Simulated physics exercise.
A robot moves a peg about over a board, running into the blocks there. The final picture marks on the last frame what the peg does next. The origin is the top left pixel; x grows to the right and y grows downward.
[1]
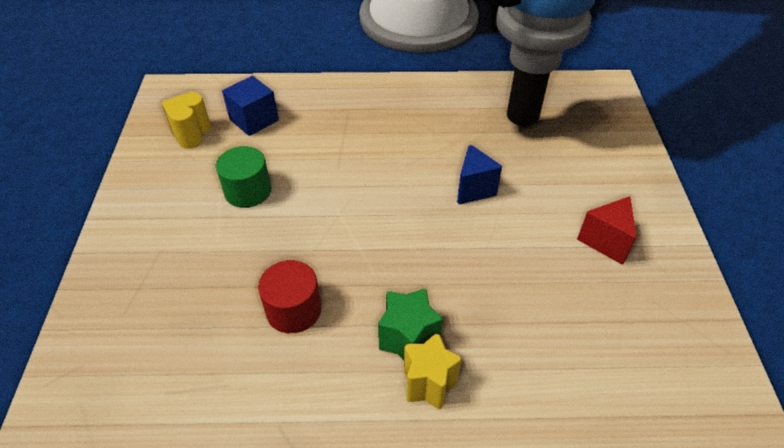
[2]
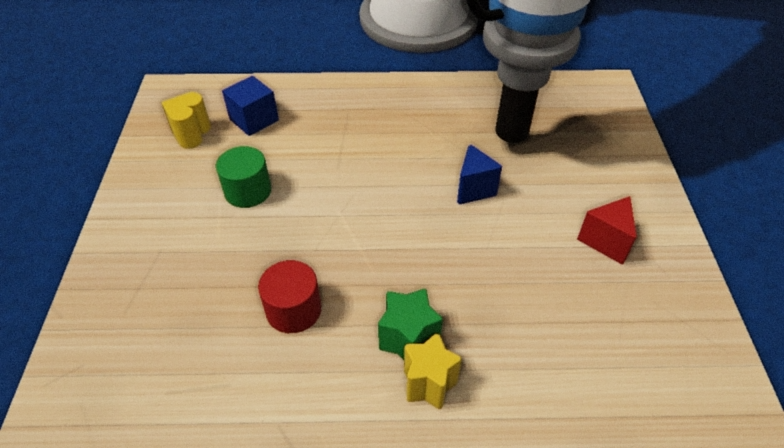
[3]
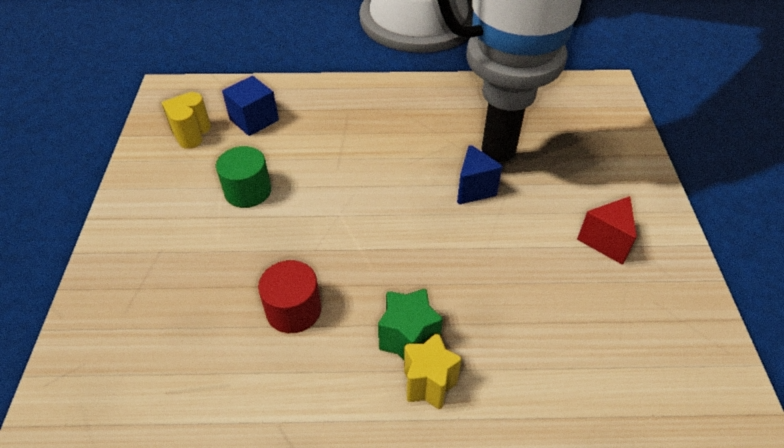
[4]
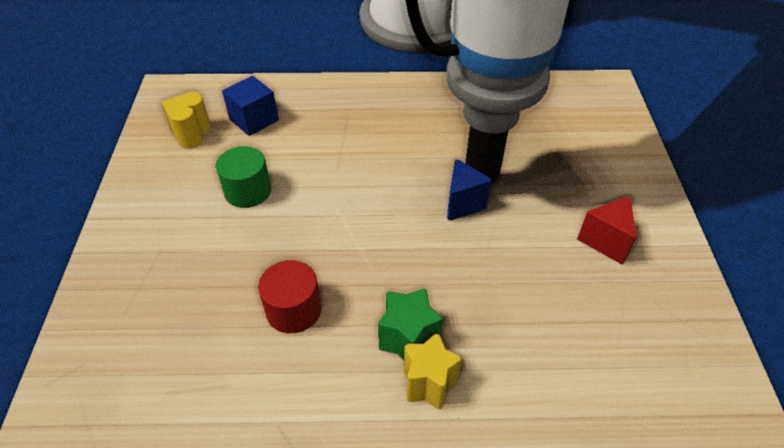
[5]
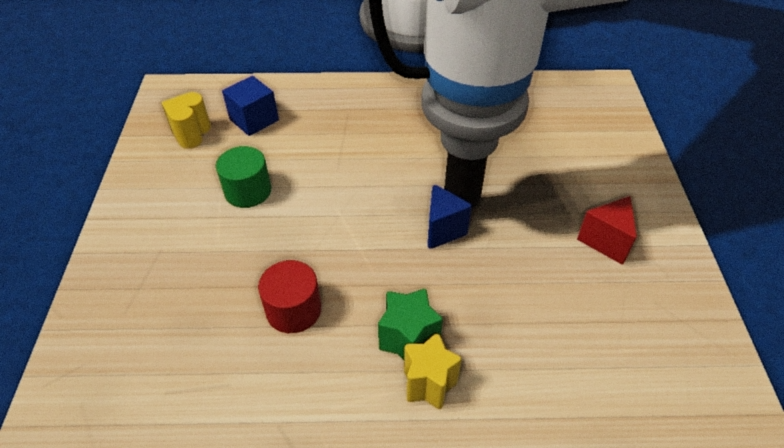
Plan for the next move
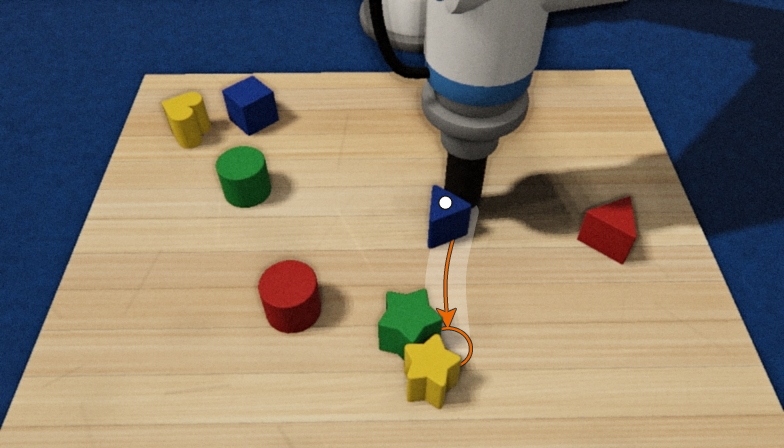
A robot arm's dark peg moves down and left across a wooden board toward a blue triangular block. It meets the block and pushes it a short way down and left, while the red, green and yellow pieces and the blue cube stay still.
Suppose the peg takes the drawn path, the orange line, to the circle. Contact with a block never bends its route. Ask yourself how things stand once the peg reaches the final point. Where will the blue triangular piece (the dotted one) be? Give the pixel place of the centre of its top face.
I think it will end close to (410, 256).
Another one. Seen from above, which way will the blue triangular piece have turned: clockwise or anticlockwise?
Its spin: Clockwise.
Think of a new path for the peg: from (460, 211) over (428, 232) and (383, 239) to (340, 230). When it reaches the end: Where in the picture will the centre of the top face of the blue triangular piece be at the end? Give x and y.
Expect it around (401, 239).
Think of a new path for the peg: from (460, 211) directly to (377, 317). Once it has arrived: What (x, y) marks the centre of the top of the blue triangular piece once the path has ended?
At (344, 313).
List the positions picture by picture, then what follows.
Lower end of the peg at (523, 117), tops of blocks, green star block at (409, 312), yellow star block at (431, 359), blue triangular piece at (478, 161), in the first picture.
Peg at (512, 133), blocks as before, in the second picture.
Peg at (498, 152), blocks as before, in the third picture.
Peg at (482, 173), blue triangular piece at (466, 176), in the fourth picture.
Peg at (462, 198), green star block at (409, 312), yellow star block at (431, 359), blue triangular piece at (445, 203), in the fifth picture.
The drawn path runs from (460, 211) over (446, 272) to (449, 347); the dot is on the blue triangular piece.
What follows on the original path. One third of the way, peg at (451, 238); blue triangular piece at (424, 240), turned 25° clockwise.
Two thirds of the way, peg at (447, 283); blue triangular piece at (410, 256), turned 55° clockwise.
At the end, peg at (451, 336); green star block at (405, 320), turned 20° clockwise; yellow star block at (429, 365); blue triangular piece at (410, 256), turned 55° clockwise.
